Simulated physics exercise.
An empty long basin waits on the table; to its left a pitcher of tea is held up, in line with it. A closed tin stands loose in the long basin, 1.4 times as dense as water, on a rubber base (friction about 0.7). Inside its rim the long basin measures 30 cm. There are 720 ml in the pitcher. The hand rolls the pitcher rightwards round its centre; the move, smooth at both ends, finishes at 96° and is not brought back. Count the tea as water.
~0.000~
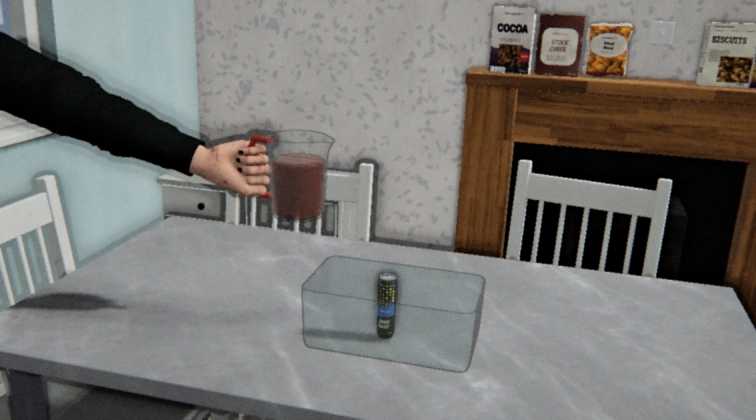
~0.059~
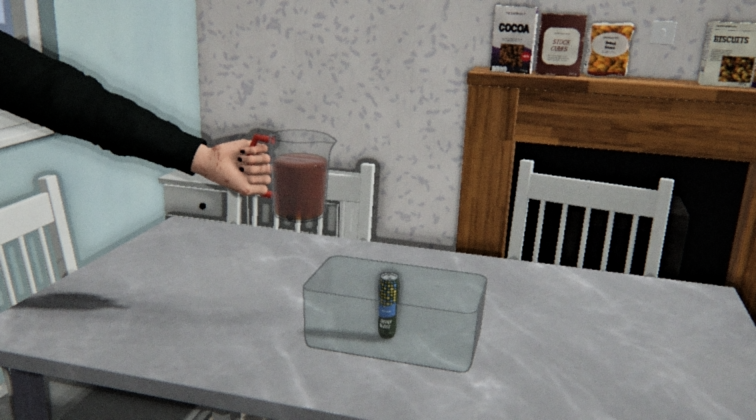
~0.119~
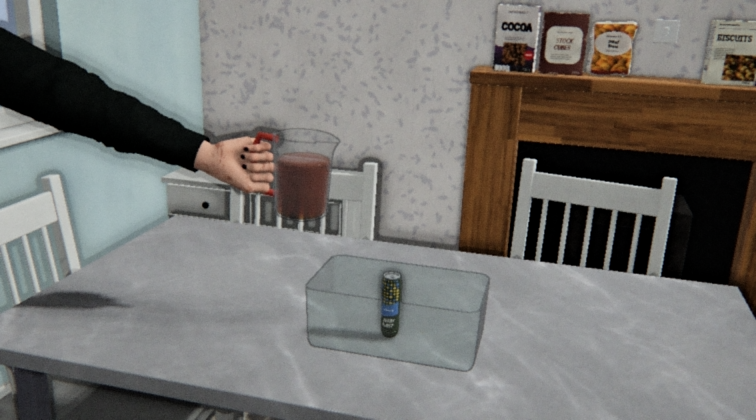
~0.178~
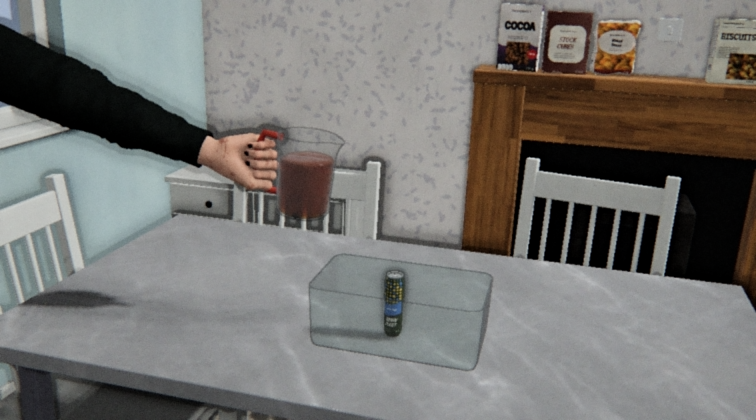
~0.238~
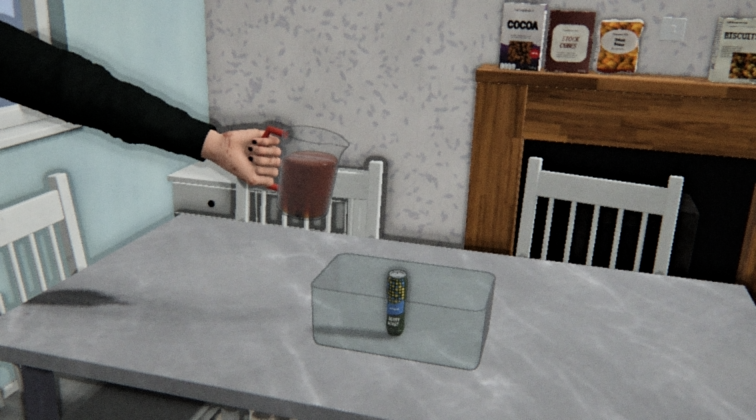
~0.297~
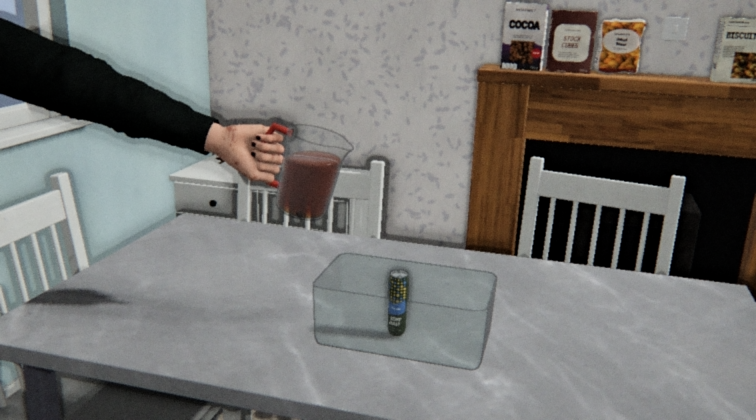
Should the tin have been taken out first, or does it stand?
The tin topples.
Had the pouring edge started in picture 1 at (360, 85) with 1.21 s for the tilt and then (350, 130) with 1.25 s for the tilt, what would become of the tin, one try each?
First it stays up; then it stays up.
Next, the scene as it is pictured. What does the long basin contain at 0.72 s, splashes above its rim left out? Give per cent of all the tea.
Near 0 in a hundred.
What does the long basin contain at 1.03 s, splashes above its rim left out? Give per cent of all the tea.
Near 22 in a hundred.
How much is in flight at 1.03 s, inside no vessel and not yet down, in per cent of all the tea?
Near 26 in a hundred.
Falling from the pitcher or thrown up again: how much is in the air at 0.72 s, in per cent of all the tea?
Some 6 per cent.
After 0.72 s the tilt is 62° and 94 per cent is still to pour; the tin stands where it began.
After 1.03 s the tilt is 91° and 52 per cent is still to pour; the tin stands where it began.
After 1.36 s the tilt is 96° and 12 per cent is still to pour; the tin leans 39°.
After 1.71 s the tilt is 96° and 2 per cent is still to pour; the tin lies on its side.
In the end the tin lies on its side.
